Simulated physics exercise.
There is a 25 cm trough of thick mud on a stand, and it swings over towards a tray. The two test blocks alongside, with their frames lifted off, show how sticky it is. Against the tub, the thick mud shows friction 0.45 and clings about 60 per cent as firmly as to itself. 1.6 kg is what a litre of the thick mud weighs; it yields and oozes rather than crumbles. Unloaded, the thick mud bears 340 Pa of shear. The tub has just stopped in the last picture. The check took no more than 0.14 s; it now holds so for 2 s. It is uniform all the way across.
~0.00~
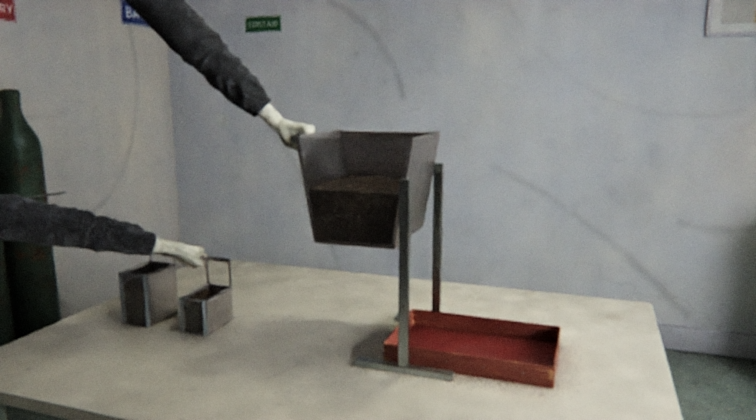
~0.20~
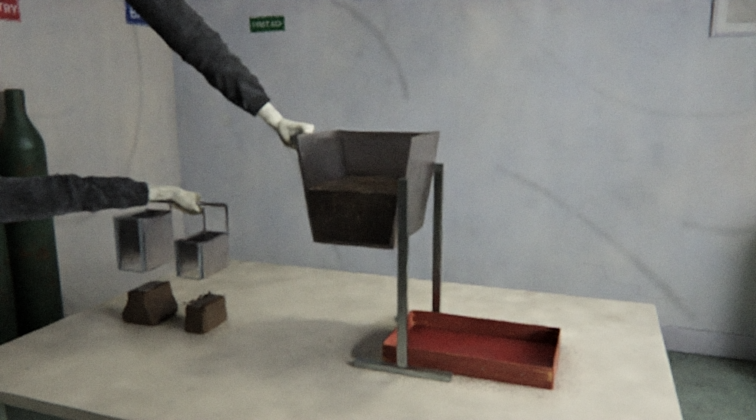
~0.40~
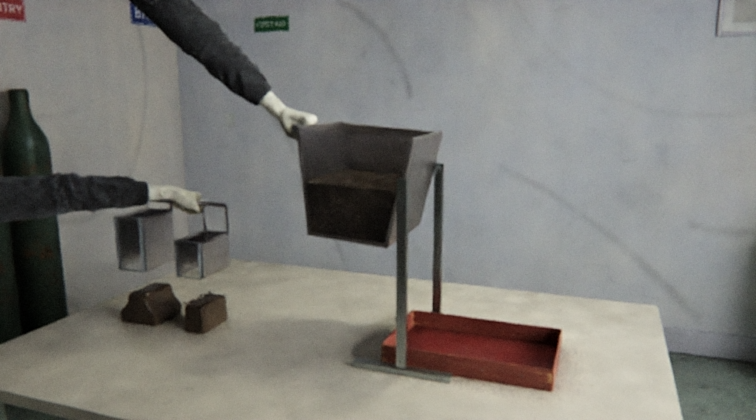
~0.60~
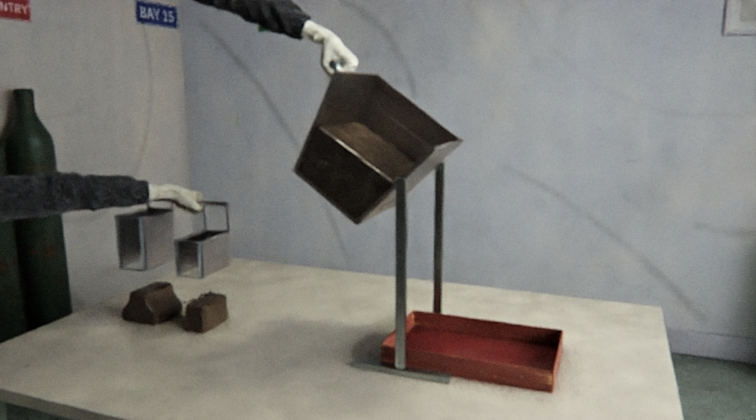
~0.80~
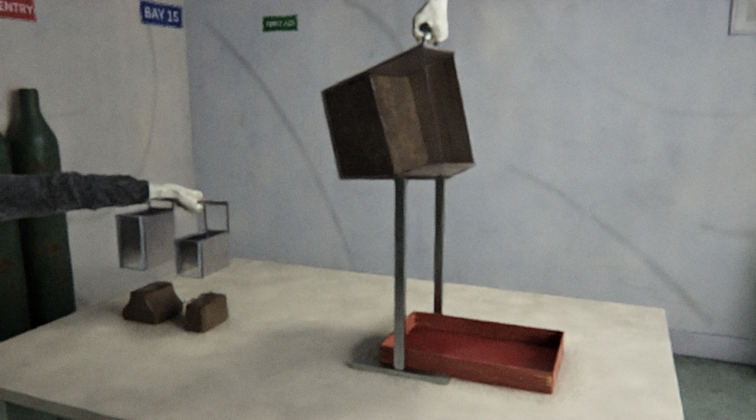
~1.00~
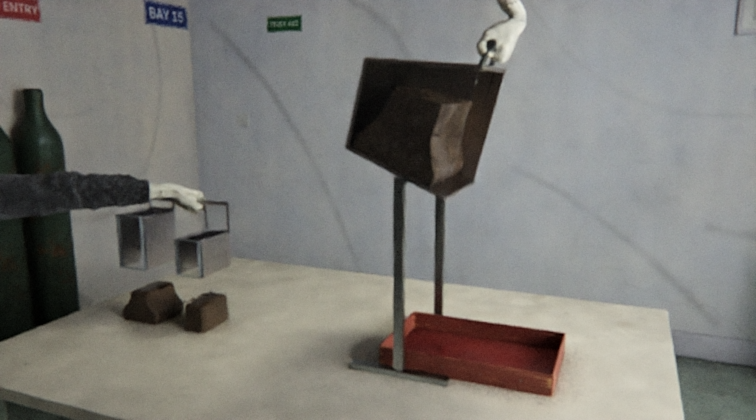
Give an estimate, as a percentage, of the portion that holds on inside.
The portion holding on inside is about 0 %.
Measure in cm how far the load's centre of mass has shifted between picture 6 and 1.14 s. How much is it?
Shift: Some 13 cm.
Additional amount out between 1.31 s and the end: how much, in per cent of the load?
I'd say close to 22 in a hundred.
After 1.14 s, the tub is at 104 degrees and holds 59 %.
After 1.31 s, the tub is at 104 degrees and holds 22 %.
After 1.48 s, the tub is at 104 degrees and holds 0 %.
After 1.65 s, the tub is at 104 degrees and holds 0 %.
After 3.00 s, the tub is at 104 degrees and holds 0 %.
